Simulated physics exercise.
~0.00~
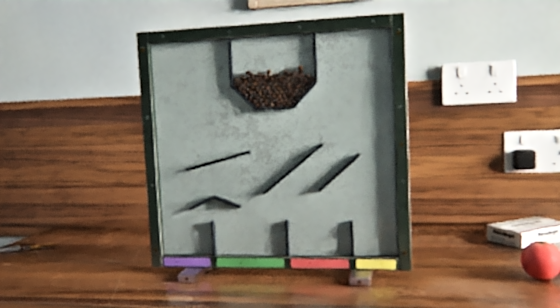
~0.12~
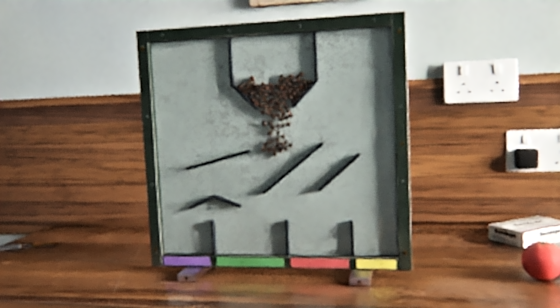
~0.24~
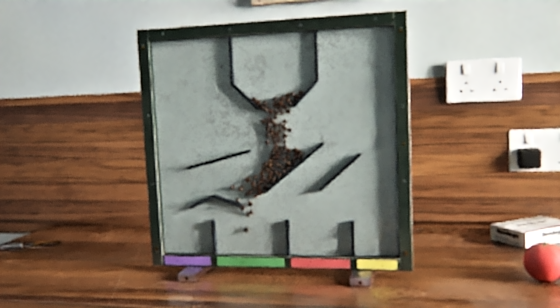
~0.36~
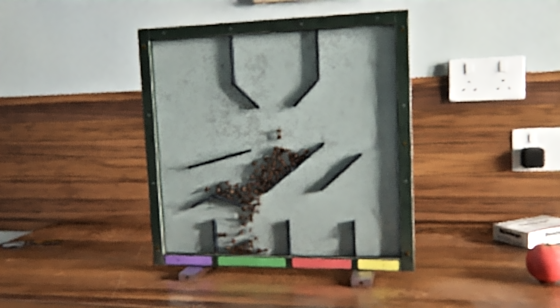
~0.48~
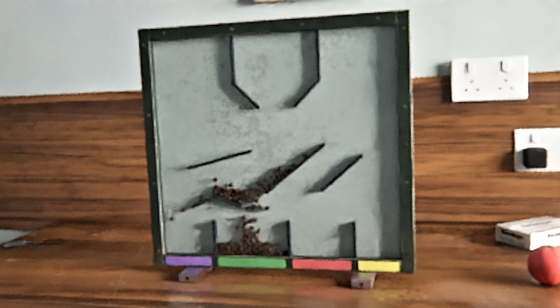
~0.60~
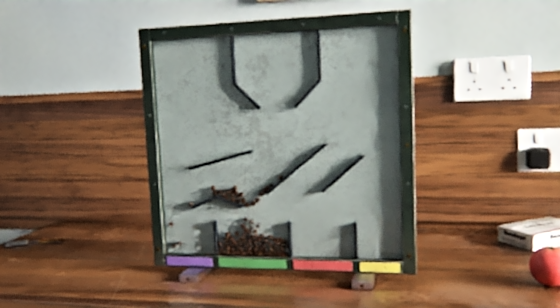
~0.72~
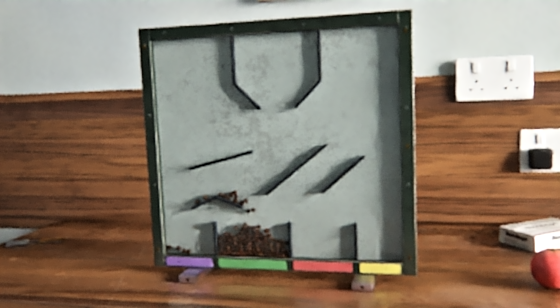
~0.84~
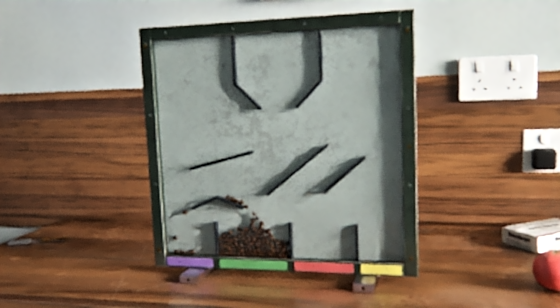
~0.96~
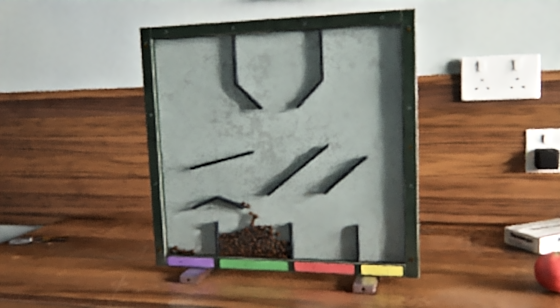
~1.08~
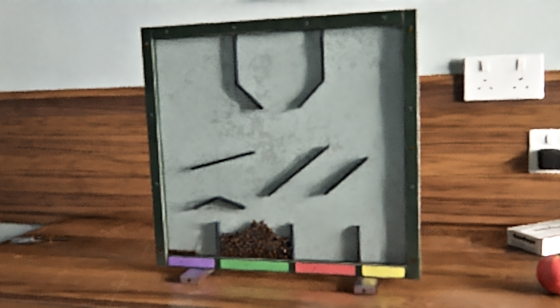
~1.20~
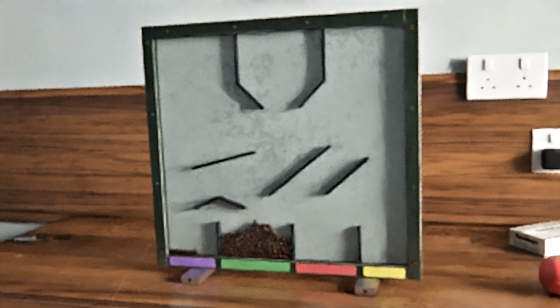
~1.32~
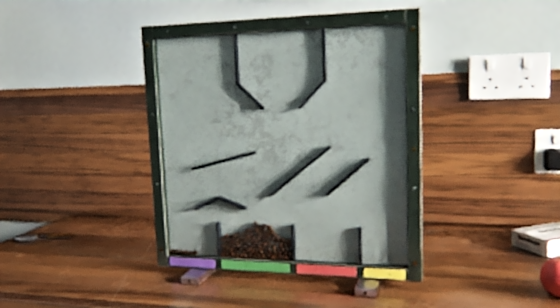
On a wooden surface against a wood-panelled wall, small brown pellets poured from the hopper of an upright case, slid down leftward off the sloping ledges, and settled in a heap in the green bin, with a few in the purple one.
